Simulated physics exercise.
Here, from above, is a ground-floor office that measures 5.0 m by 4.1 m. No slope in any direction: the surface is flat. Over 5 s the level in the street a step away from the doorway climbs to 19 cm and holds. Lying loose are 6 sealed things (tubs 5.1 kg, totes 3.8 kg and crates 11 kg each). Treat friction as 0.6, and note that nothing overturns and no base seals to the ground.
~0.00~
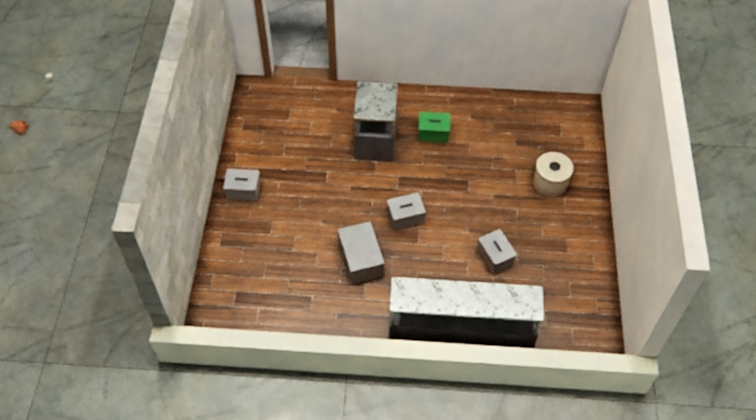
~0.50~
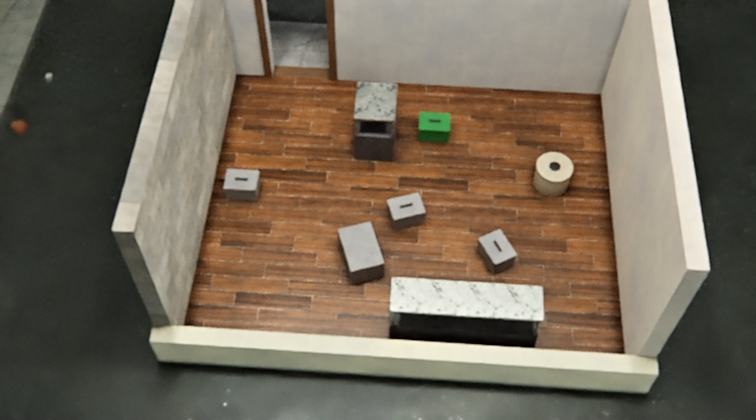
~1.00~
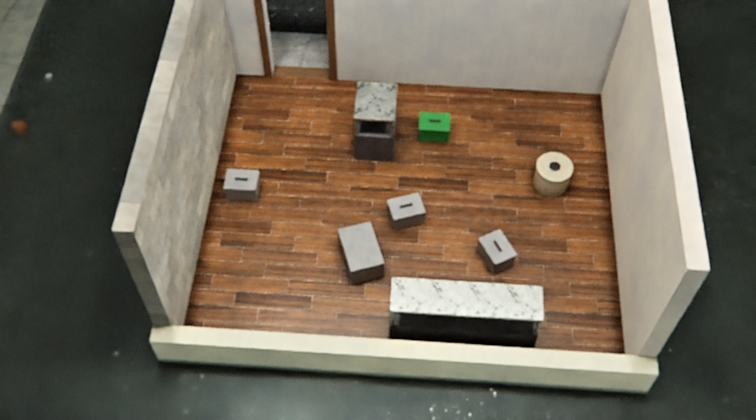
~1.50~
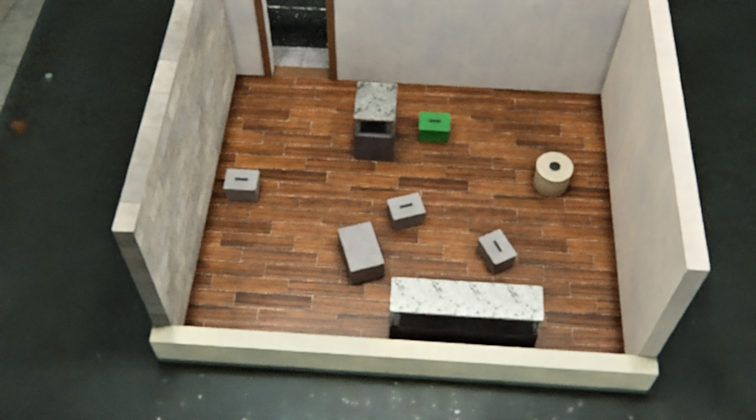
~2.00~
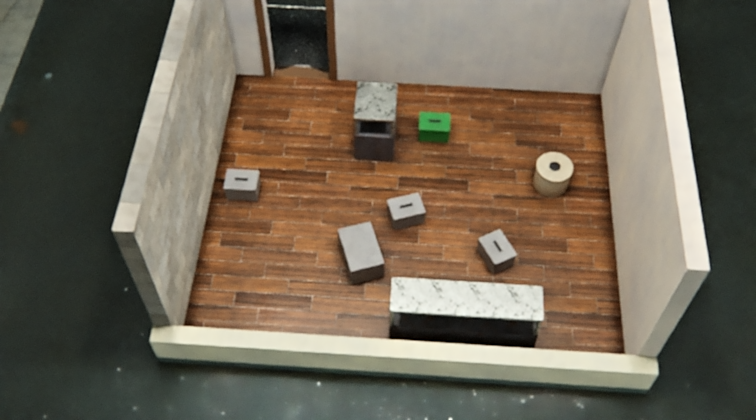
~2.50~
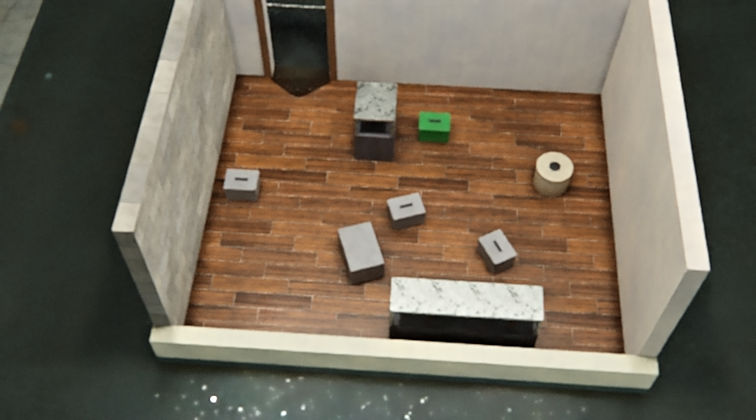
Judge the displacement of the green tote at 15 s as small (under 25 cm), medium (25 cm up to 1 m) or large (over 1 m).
Small.
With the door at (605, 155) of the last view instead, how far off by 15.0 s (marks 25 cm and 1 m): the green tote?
The green tote covers a long distance.
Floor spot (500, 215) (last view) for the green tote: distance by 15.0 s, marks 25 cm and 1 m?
I'd say it budges a bit.
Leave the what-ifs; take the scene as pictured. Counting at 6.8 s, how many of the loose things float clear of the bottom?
The count is 1.
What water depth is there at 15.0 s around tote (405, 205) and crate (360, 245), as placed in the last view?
First roughly 3 cm, second roughly 4 cm.
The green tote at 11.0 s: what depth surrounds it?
About 1 cm.
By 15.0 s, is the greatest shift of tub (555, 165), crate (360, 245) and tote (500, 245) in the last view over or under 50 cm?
Within, beyond, beyond.
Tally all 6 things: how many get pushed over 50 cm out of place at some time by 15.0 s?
By my tally, 4.
After 3.5 s the green tote is near (435, 121), 0.0 m from its start, aground; 0 afloat.
After 6.8 s the green tote is near (435, 121), 0.0 m from its start, aground; 1 afloat.
After 11.0 s the green tote is near (435, 121), 0.0 m from its start, aground; 2 afloat.
After 15.0 s the green tote is near (435, 121), 0.0 m from its start, aground; 2 afloat.
